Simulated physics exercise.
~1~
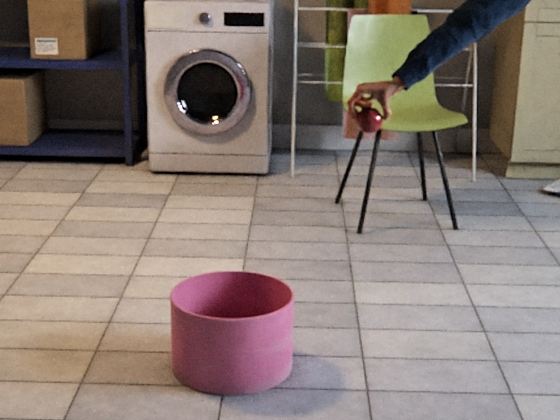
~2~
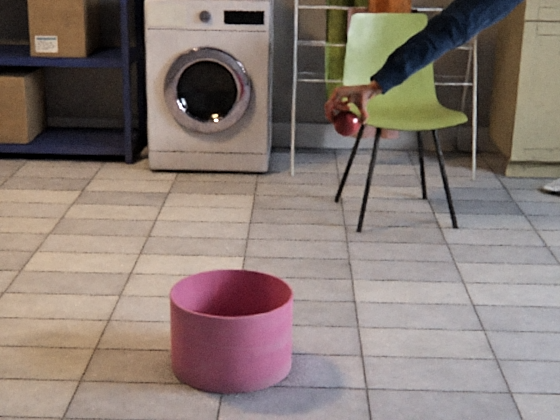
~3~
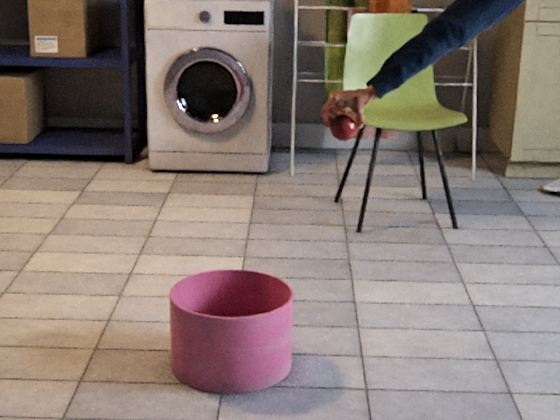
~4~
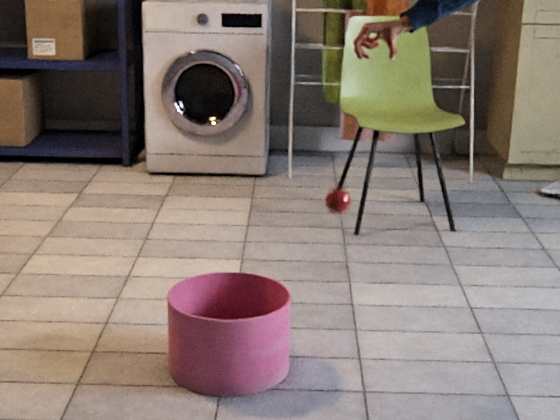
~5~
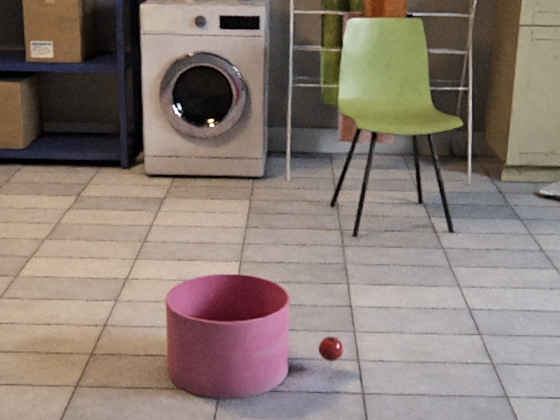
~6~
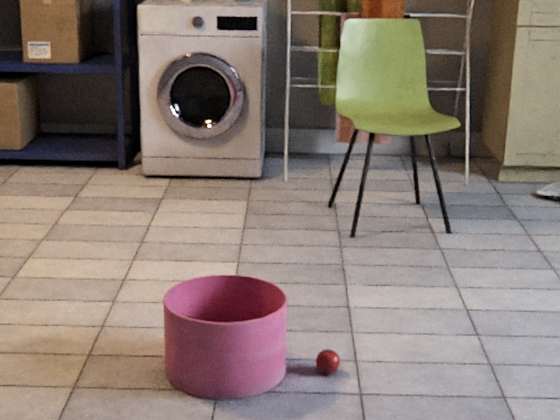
In a room with a tiled floor, a pink round container stands in the foreground, with a washing machine, a green chair and shelves holding boxes behind it. A hand reaching in from the right holds a red tomato up in the air and moves it slightly to the left. The hand pauses there, then opens and draws back as the tomato drops. The tomato falls past the right side of the container, missing its opening. It ends up at rest on the tiles just beside the container, with the hand gone from view.
